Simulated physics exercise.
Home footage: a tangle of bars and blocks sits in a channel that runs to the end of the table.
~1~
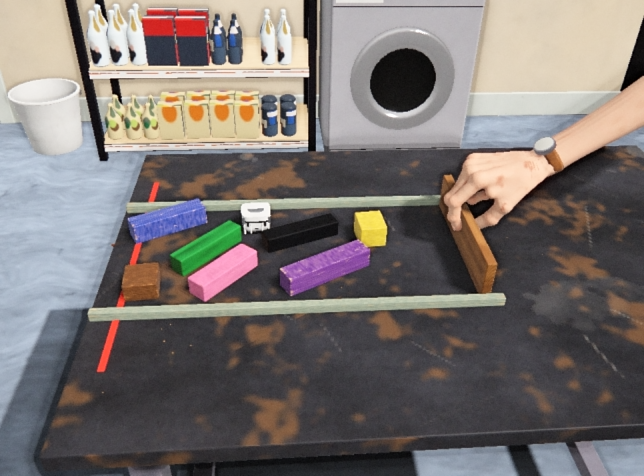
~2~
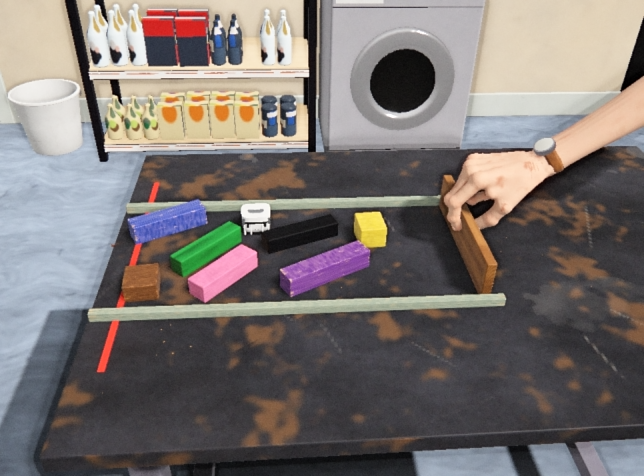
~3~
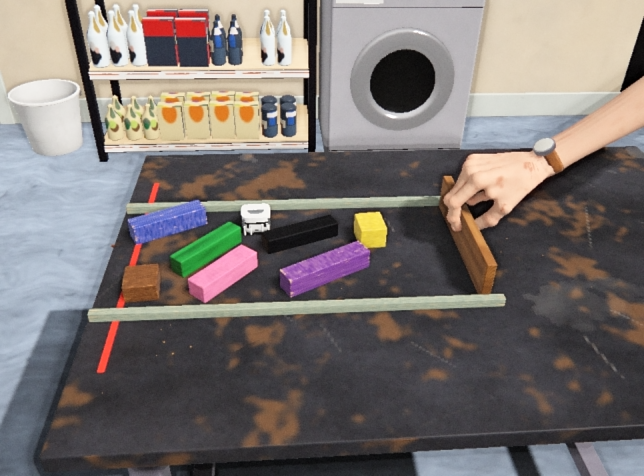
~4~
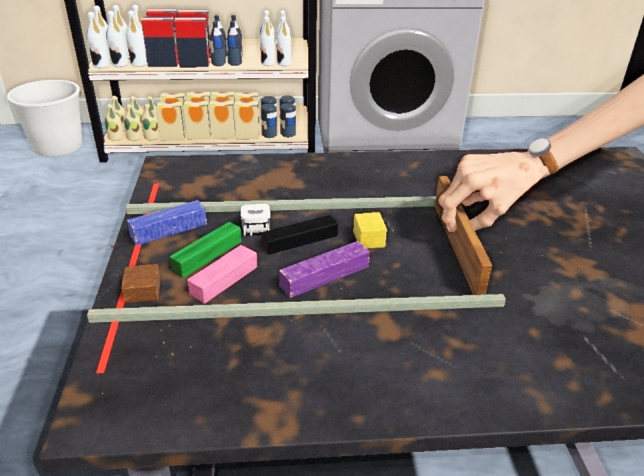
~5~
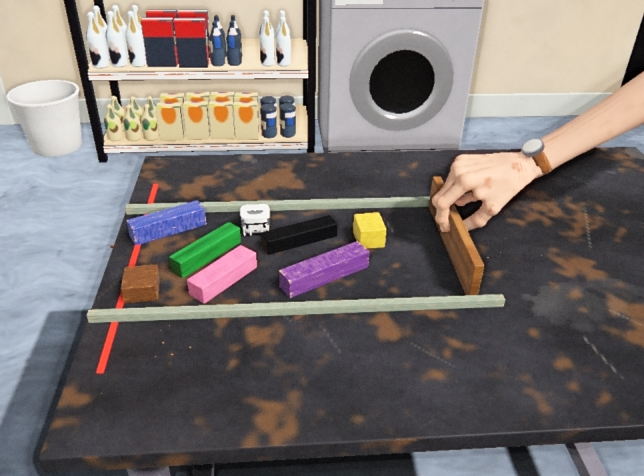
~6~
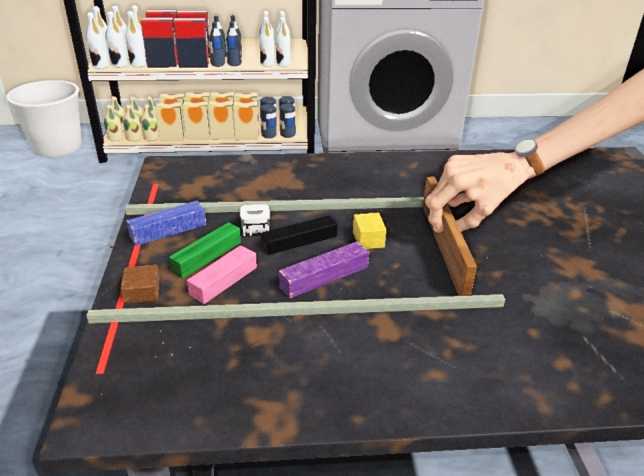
A hand with a wristwatch held a wooden board upright at the right of a channel on a dark table, then slid it slightly left, while the colored blocks and bars stayed still.
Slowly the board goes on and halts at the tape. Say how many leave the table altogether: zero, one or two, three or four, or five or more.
Most likely the ones that land below will number beyond four.
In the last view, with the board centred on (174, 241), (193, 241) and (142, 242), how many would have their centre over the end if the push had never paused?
Place by place, 3, 1 and 5.
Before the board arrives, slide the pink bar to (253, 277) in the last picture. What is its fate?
So the pink bar slips away.
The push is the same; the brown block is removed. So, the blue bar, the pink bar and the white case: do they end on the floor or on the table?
Final state: Blue bar off, pink bar off, white case in place.
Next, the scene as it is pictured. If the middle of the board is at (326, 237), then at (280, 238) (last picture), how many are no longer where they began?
The count reaches 3 first and 6 second.
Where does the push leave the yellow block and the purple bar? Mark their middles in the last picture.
One is at about (123, 236), the other at about (106, 275).
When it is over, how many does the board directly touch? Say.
3 of them.
Early on, none off yet; brown block at rest near (141, 284); blue bar at rest near (167, 223); green stick at rest near (206, 250).
A while later, none off yet; brown block travelled a little near (126, 284); blue bar moving near (160, 220); green stick travelled about its own width near (161, 242).
Finally, the number that fall off is five or more; lost, black stick, pink bar, green stick, blue bar and brown block.
